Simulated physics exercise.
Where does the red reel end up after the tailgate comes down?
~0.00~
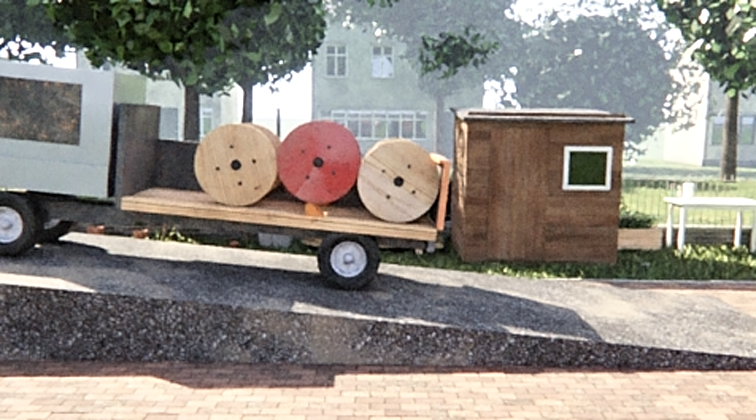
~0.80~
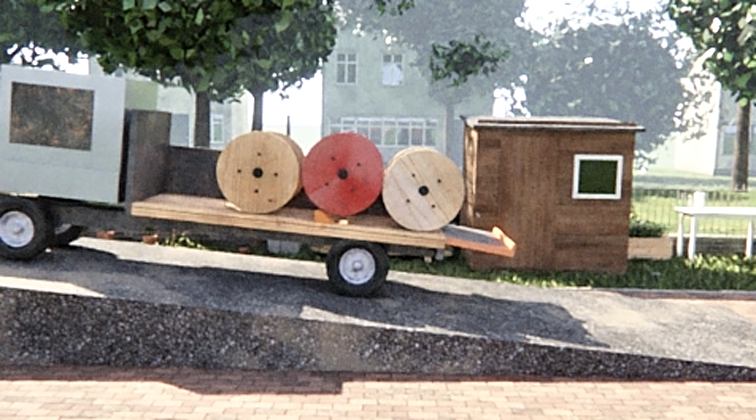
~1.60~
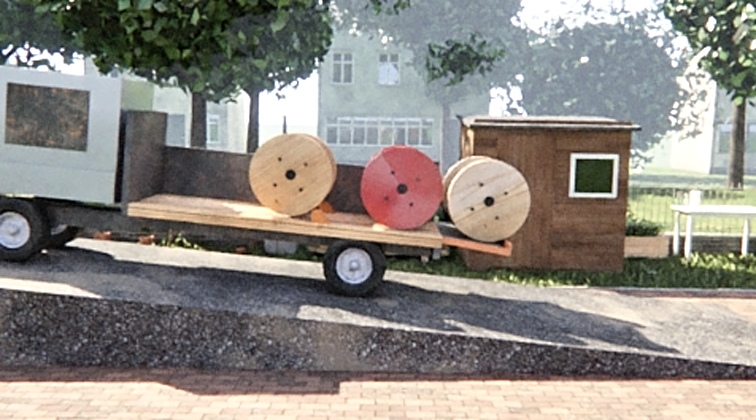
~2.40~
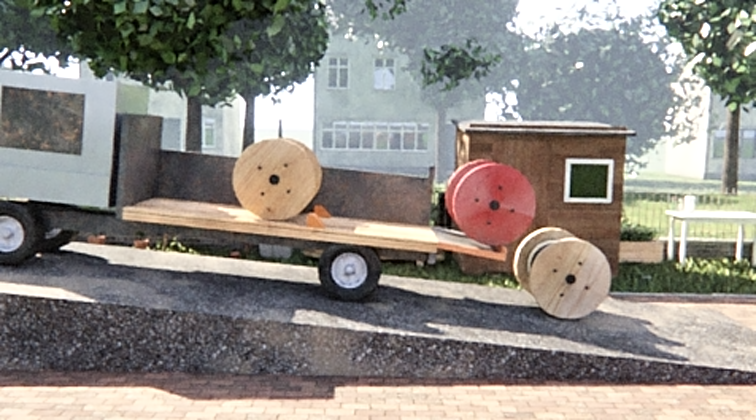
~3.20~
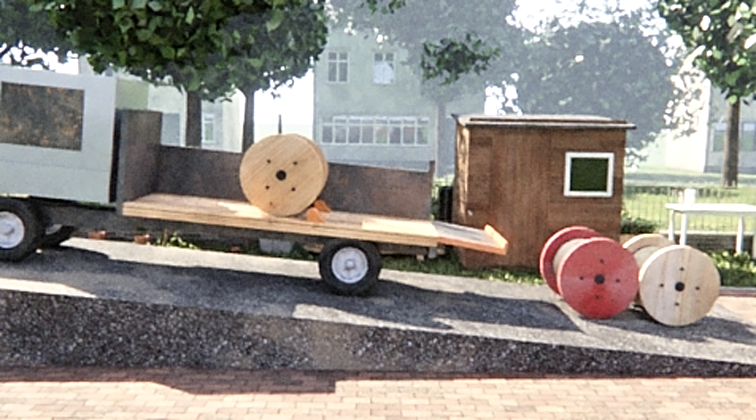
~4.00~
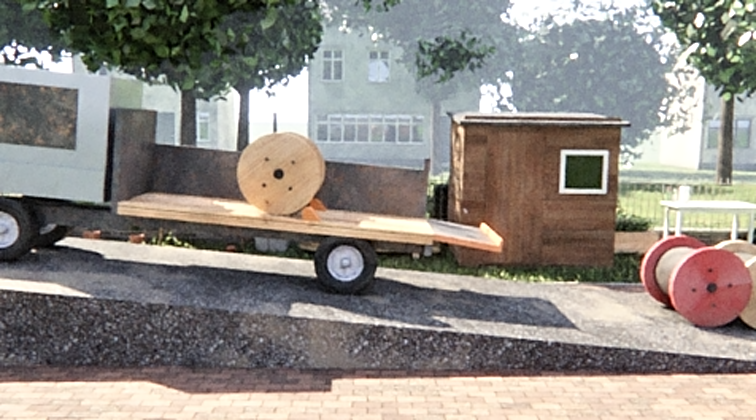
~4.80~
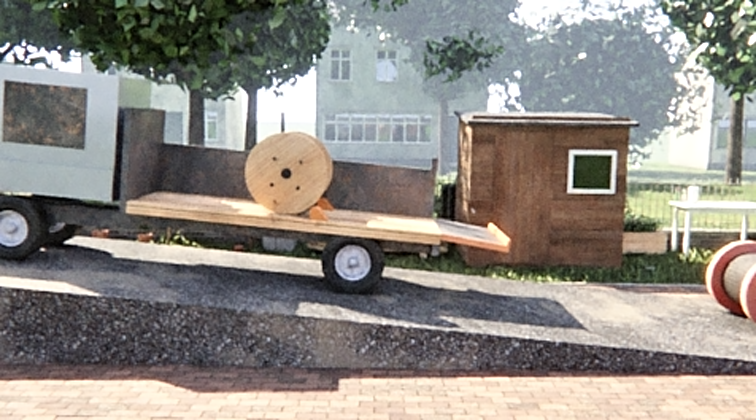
It rolls off the back of the truck and ends up on the ground, down the slope at the right edge of the view.
